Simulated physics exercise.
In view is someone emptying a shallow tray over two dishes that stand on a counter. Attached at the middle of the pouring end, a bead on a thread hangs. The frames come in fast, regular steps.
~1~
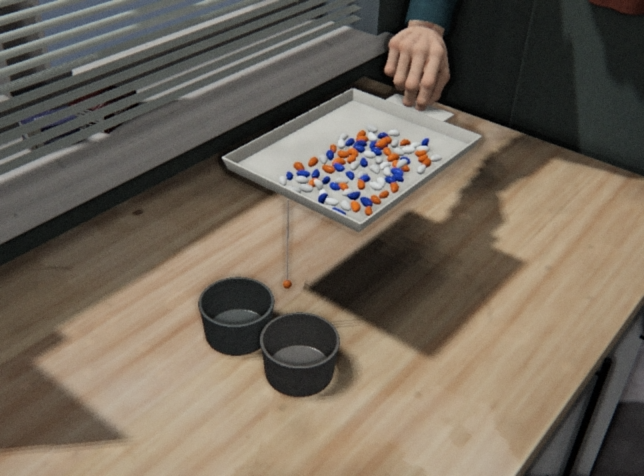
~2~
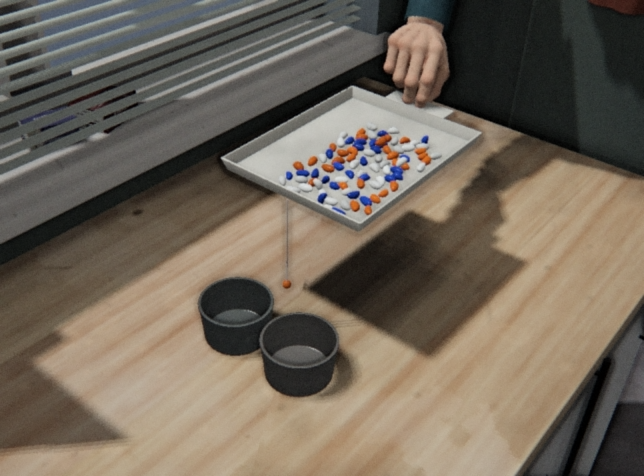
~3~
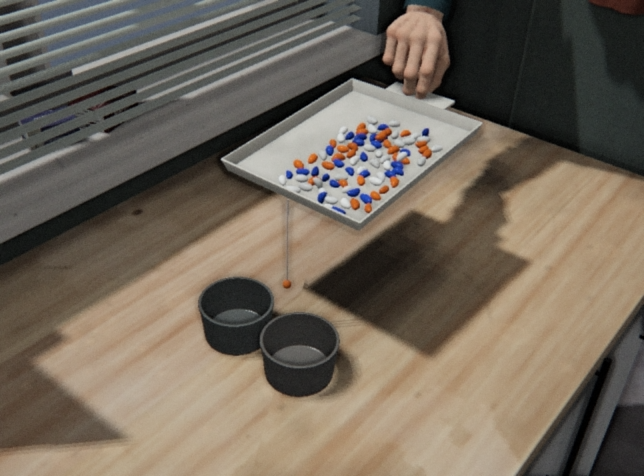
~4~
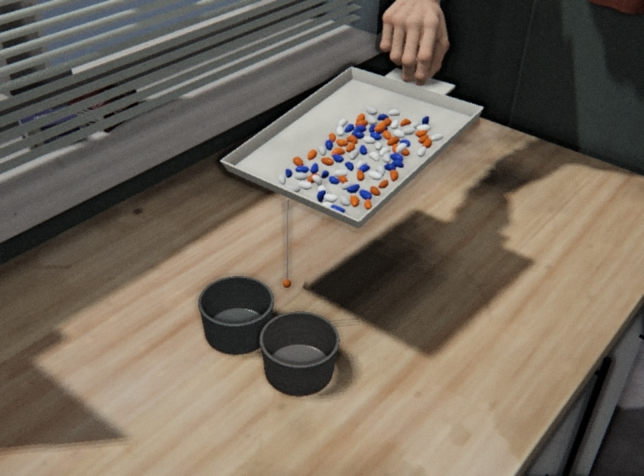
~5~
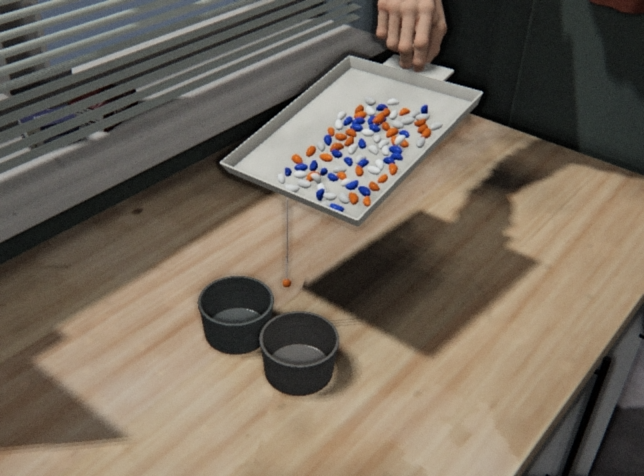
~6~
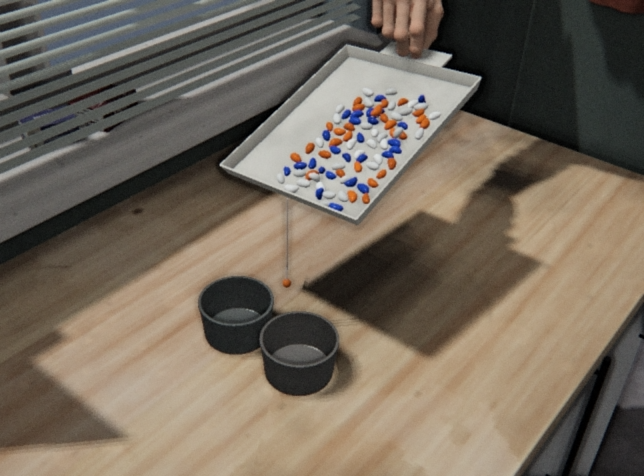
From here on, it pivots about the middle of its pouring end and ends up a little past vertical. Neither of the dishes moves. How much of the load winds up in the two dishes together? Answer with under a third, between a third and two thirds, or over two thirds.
The two dishes together get between a third and two thirds of it.
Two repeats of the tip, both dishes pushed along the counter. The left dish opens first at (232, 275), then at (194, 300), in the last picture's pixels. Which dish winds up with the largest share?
First placement: The leftmost one; second placement: The rightmost one.
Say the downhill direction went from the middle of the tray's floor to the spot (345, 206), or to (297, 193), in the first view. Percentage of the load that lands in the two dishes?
I'd put it at some 30 % and then some 80 %.
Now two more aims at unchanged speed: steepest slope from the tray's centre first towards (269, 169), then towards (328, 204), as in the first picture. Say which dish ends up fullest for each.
First spot: The leftmost dish, second spot: The rightmost dish.
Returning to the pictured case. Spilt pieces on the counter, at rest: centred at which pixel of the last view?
Check roughly (177, 340) and you'll find the middle.
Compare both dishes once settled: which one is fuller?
Looks like the left-placed one wins this one.
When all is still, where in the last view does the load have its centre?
Roughly at (235, 335), give or take.
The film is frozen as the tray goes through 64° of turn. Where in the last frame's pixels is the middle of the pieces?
In the last view, the load is centred near (293, 170).
Just after the last frame, tray tipped steeply; almost all on the tray; about a tenth in the air.
A moment on, tray tipped past a quarter turn; the larger part on the tray; just a few in the left dish; about a tenth outside both; just a few in the air.
Further on, tray tipped past a quarter turn; about a tenth in the right dish; roughly a third in the left dish; roughly half outside both.
When it is over, tray tipped past a quarter turn; about a tenth in the right dish; roughly a third in the left dish; roughly half outside both.
